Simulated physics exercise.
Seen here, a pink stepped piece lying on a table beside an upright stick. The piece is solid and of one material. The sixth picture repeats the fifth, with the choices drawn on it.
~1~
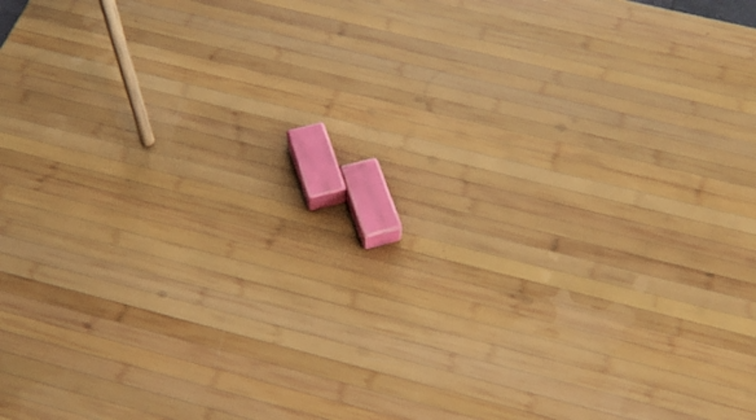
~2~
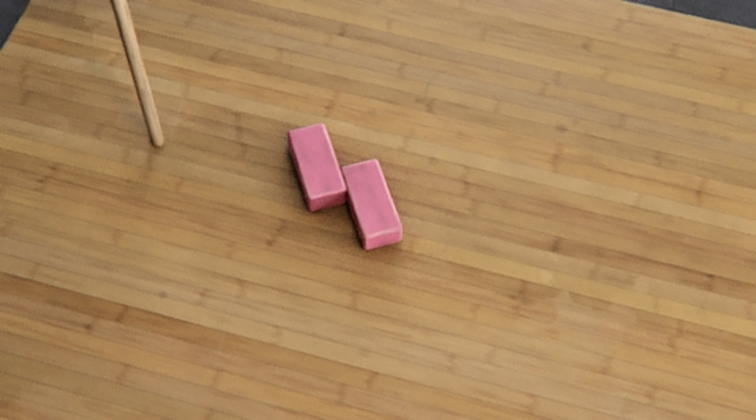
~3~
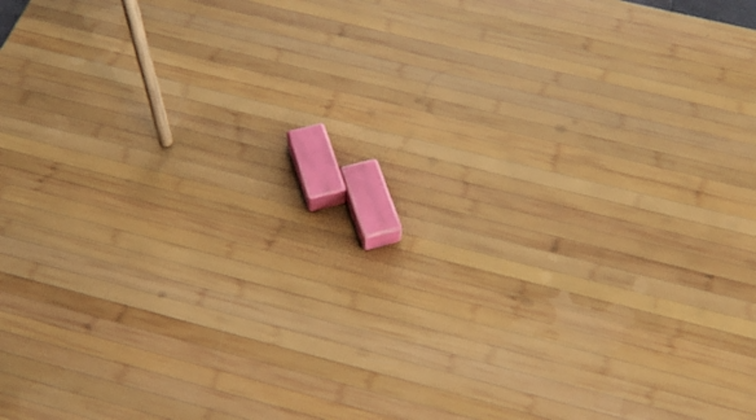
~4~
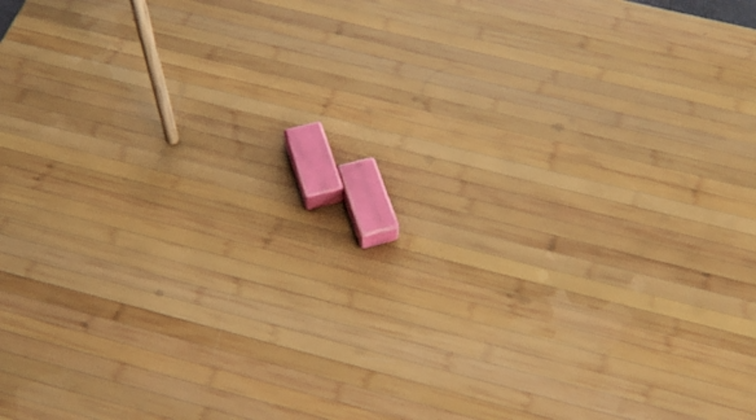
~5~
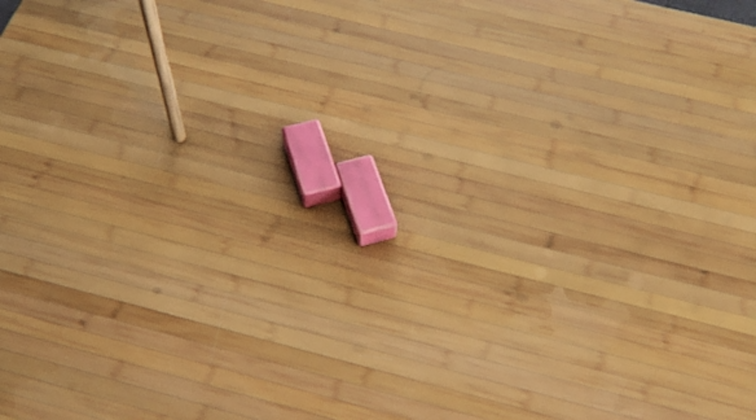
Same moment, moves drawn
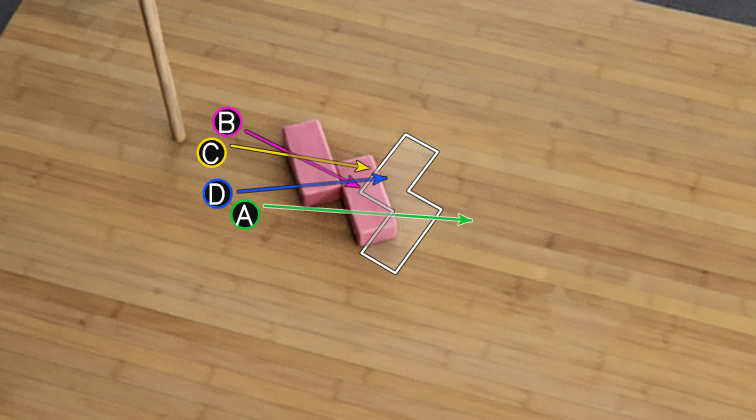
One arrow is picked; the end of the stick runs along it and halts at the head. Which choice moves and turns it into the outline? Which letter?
Choose stroke C.
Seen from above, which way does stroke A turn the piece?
It turns anticlockwise.
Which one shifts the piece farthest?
That is D.
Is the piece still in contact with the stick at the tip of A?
No.
On the marked copy, A from (264, 206) to (471, 220); B from (246, 131) to (359, 187); C from (232, 146) to (369, 168); D from (239, 192) to (386, 178).
With C. Early on, foot of the stick (282, 155), piece (366, 193).
Further on, foot of the stick (332, 163), piece (383, 202).
At the end, foot of the stick (369, 169), piece (402, 216); it fills the outline.
As for the rest, A leaves the piece out of the outline, at (413, 163); B leaves the piece out of the outline, at (419, 214); D leaves the piece out of the outline, at (451, 202).
